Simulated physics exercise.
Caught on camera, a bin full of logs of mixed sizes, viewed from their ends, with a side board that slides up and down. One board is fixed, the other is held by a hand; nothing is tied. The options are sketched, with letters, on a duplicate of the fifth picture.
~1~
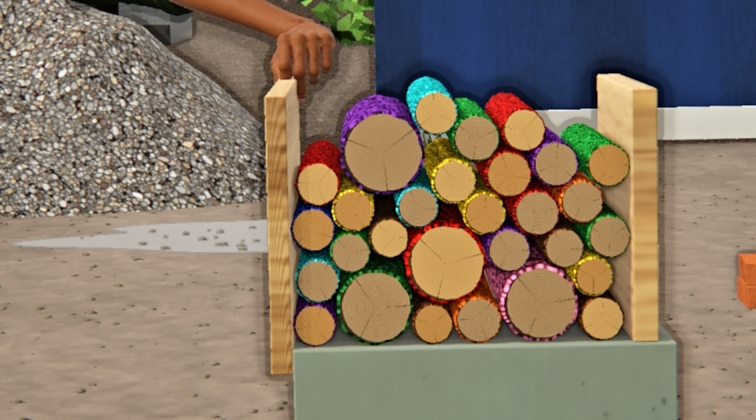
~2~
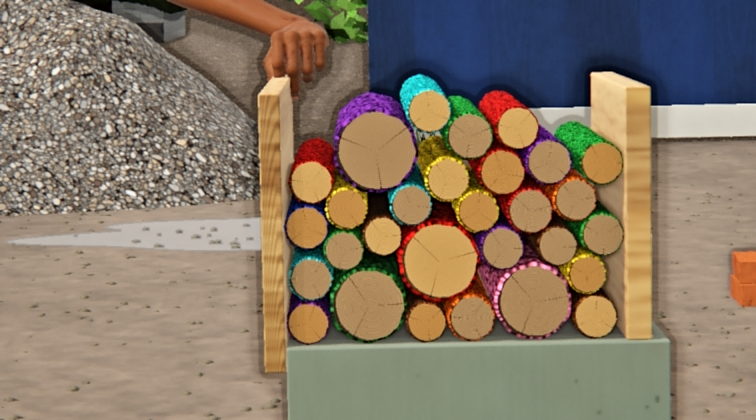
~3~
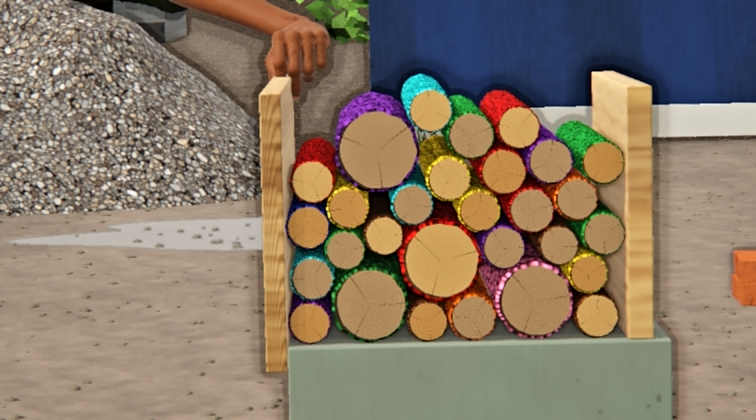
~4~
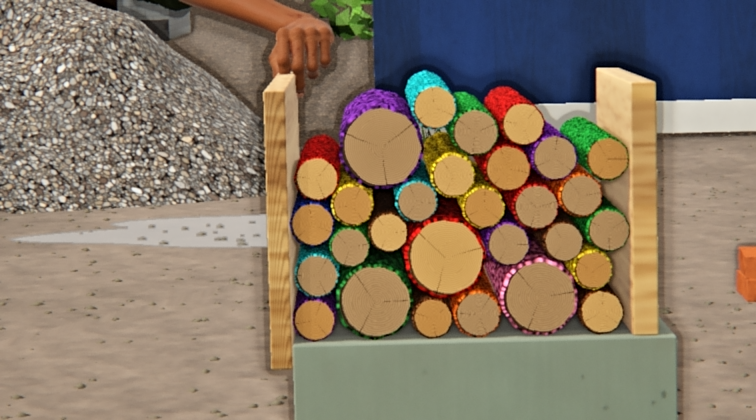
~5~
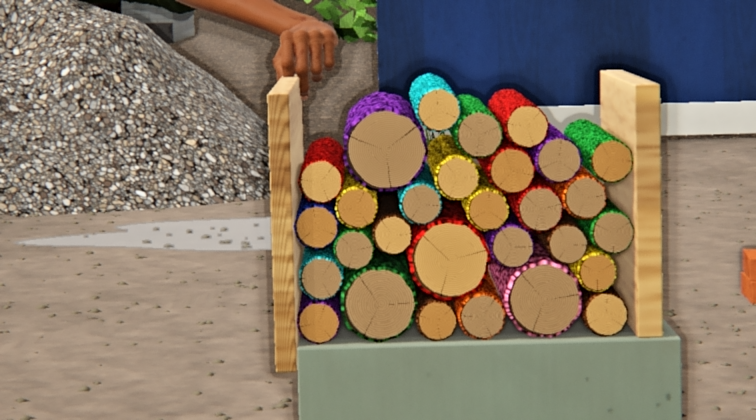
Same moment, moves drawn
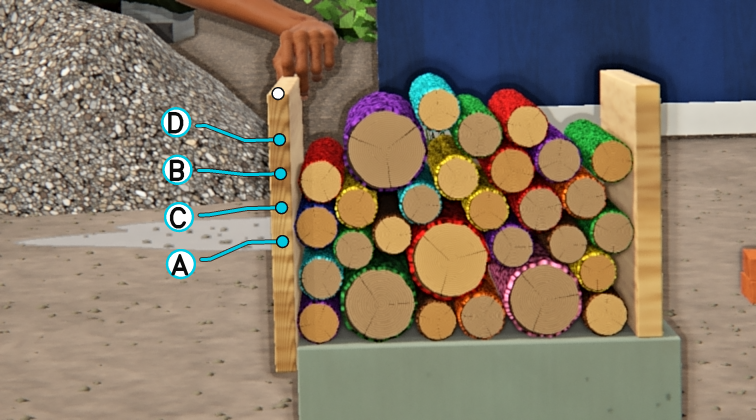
A hand hung by the left wooden board beside a stack of colorful, glittery logs of mixed sizes, seen end-on, and nothing moved except the whole view, which shifted slightly left and then back right.
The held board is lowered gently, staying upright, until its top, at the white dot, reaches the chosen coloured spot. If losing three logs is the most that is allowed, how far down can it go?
Slide it to A.
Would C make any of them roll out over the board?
No.
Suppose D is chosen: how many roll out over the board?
At D the number is none.
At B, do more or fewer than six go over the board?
It loses fewer than six.
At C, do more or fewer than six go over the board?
At C, fewer than six.
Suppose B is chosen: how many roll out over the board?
At B the number is none.
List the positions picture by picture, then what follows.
The first frame shows a log (509, 250); a log (417, 207); a log (454, 182).
The second frame shows a log (447, 180); a log (548, 162).
The third frame shows side board (281, 211); a log (309, 323).
The fourth frame shows a log (601, 312); a log (508, 244).
The fifth frame shows a log (421, 204); a log (457, 178); a log (558, 160).
On the marked copy, A at (283, 241); B at (281, 174); C at (282, 208); D at (280, 139); the white dot at (278, 94).
Taking A. A third of the way, top of the board (291, 163).
Two thirds of the way, top of the board (293, 239).
When it is over, top of the board (293, 240), one out over the board.
As for the rest, B none out over the board; C none out over the board; D none out over the board.
